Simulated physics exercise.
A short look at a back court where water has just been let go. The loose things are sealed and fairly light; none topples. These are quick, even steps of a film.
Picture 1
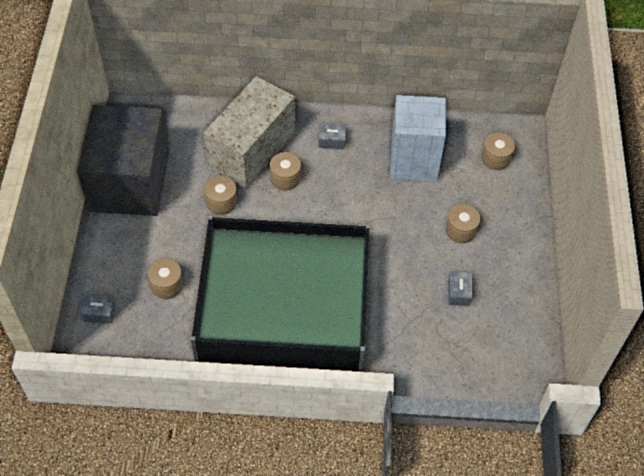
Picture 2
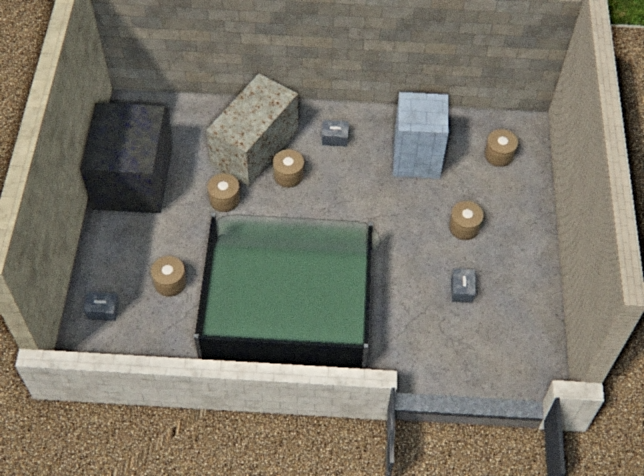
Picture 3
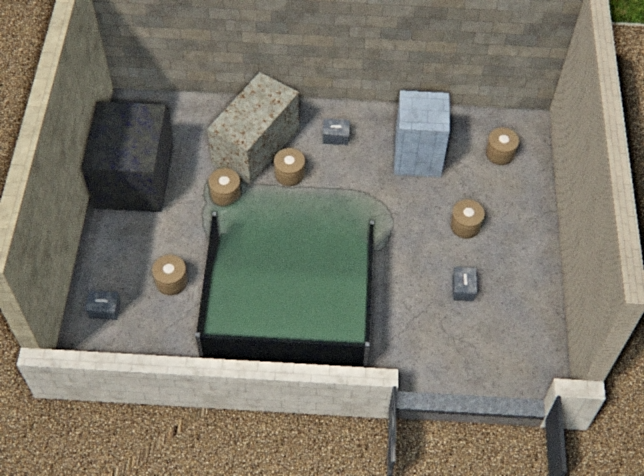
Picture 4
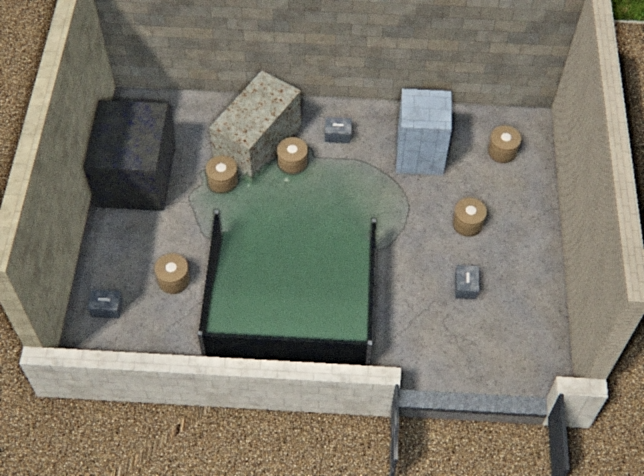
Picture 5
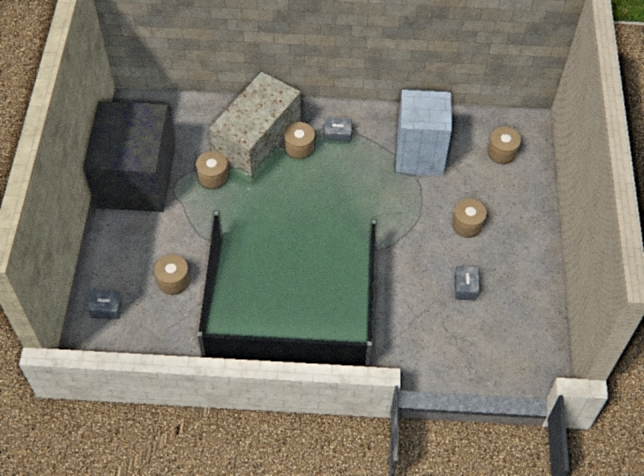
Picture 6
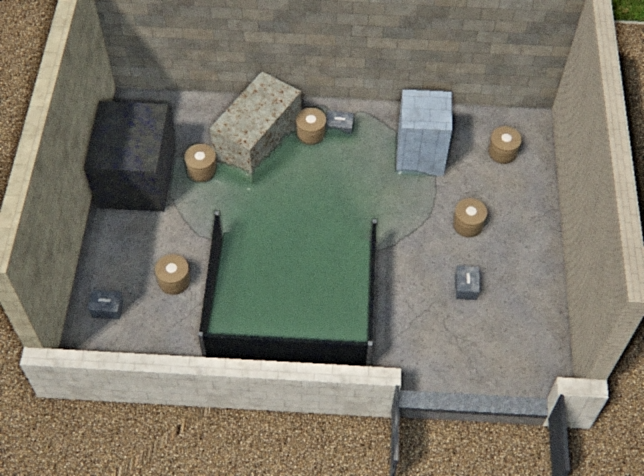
Green water spreading from an opened dark-walled tank across a walled court, pushing two round tan tubs apart near a speckled block.
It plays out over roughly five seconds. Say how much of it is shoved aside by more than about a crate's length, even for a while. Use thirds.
Share: At least two thirds.
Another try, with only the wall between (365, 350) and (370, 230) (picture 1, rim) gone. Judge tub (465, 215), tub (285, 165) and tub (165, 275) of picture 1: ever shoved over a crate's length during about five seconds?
In that order: Yes, less than that, no.
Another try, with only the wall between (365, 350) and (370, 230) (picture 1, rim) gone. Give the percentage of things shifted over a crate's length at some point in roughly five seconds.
Roughly 50 per cent.
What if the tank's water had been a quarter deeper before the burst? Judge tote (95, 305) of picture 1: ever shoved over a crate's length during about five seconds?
For that one: No.
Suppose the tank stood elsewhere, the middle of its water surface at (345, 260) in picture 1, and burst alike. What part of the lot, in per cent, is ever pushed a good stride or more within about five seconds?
Close to 80 %.
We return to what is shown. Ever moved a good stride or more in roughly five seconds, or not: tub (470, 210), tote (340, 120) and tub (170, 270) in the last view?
In turn: Yes, swept aside, yes.
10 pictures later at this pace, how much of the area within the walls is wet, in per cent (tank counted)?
Near 55 in a hundred.
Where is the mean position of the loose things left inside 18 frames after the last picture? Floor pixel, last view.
Close to (348, 223).
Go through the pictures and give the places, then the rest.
In the first picture, a tub at (285, 164), on the bottom; a tub at (220, 189), on the bottom; 0 of 8 have shifted.
In the second picture, a tub at (288, 162) rests on the ground; a tub at (223, 186) rests on the ground; 0 of 8 have shifted.
In the third picture, a tub at (289, 160), on the bottom; a tub at (224, 181), on the bottom, close to its start; 1 of 8 have shifted.
In the fourth picture, a tub at (292, 149), on the bottom, close to its start; a tub at (221, 168) rests on the ground, close to its start; 2 of 8 have shifted.
In the fifth picture, a tub at (299, 134), on the bottom, a stride from its start; a tub at (212, 163), on the bottom, a stride from its start; 2 of 8 have shifted.
In the sixth picture, a tub at (311, 119) floats, a stride from its start; a tub at (200, 156) rests on the ground, a stride from its start; 3 of 8 have shifted.
A moment on, 3 of 8 are well off their spots; 3 afloat.
Next, 3 of 8 are well off their spots; 4 afloat.
Later, 5 of 8 are well off their spots; 4 afloat.
In the end, 6 of 8 are well off their spots, and 6 have been at some point; 5 afloat.
